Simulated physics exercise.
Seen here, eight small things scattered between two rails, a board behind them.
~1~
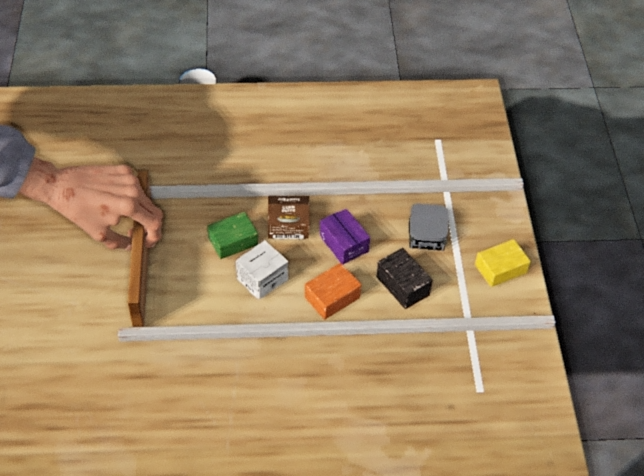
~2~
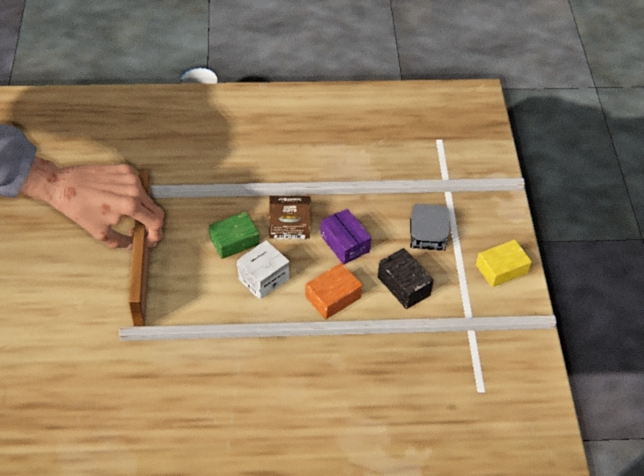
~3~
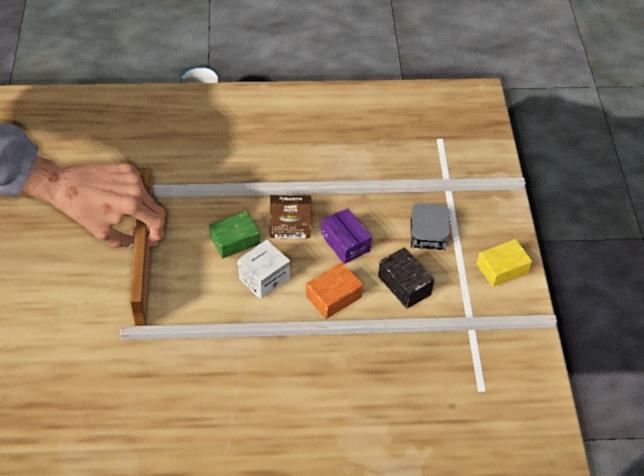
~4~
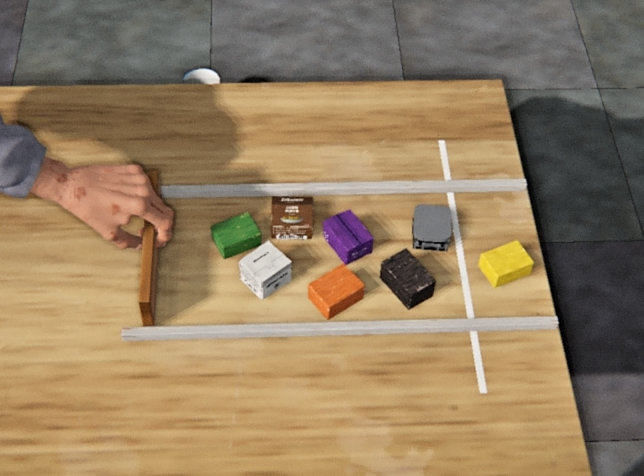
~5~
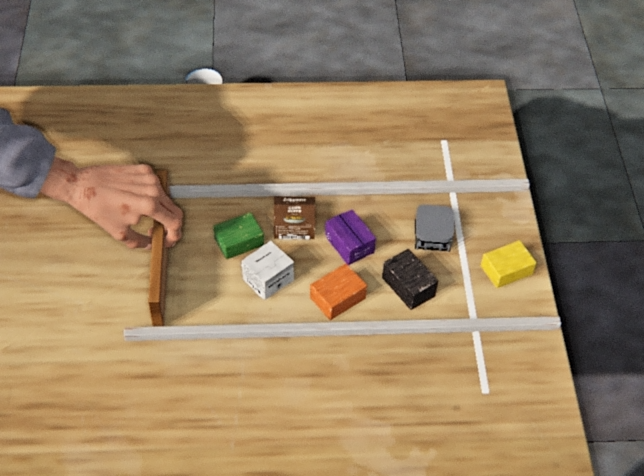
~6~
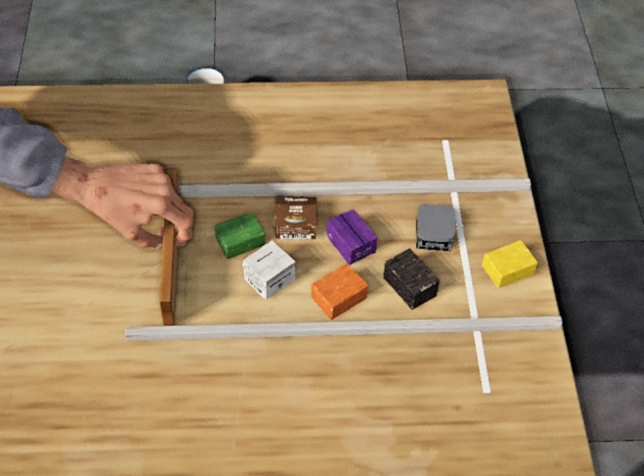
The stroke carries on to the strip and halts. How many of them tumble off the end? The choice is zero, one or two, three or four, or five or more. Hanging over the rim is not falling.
The number that fall off is one or two.
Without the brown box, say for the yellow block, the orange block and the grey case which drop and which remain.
The yellow block is lost; the orange block stays on; the grey case tumbles off.
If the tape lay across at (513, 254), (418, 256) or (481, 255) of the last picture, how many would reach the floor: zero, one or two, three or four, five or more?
In that order: Either three or four; none at all; either one or two.
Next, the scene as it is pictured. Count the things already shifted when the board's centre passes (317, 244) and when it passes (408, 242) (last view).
First 5, then 7.
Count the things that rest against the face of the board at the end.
That makes 4.
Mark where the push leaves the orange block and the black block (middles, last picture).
The orange block at (497, 302), the black block at (529, 277).
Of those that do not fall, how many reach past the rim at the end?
The number is 0.
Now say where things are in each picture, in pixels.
The first frame shows yellow block (503, 263); grey case (428, 228); black block (404, 279); board (141, 248); tape (457, 254).
The second frame shows grey case (429, 228); white box (263, 270).
The third frame shows black block (406, 278); purple box (346, 236).
The fourth frame shows yellow block (506, 264); brown box (292, 218).
The fifth frame shows grey case (434, 228); green block (239, 236).
The sixth frame shows yellow block (510, 264); grey case (435, 228); black block (411, 279); board (171, 247); tape (464, 255).
Soon after, none off yet; yellow block at rest near (510, 264); grey case at rest near (435, 228); black block at rest near (411, 279).
After that, none off yet; yellow block at rest near (513, 264); grey case displaced well along near (503, 226); black block displaced about its own width near (480, 278).
In the end, the number that fall off is one or two; gone, grey case and yellow block.
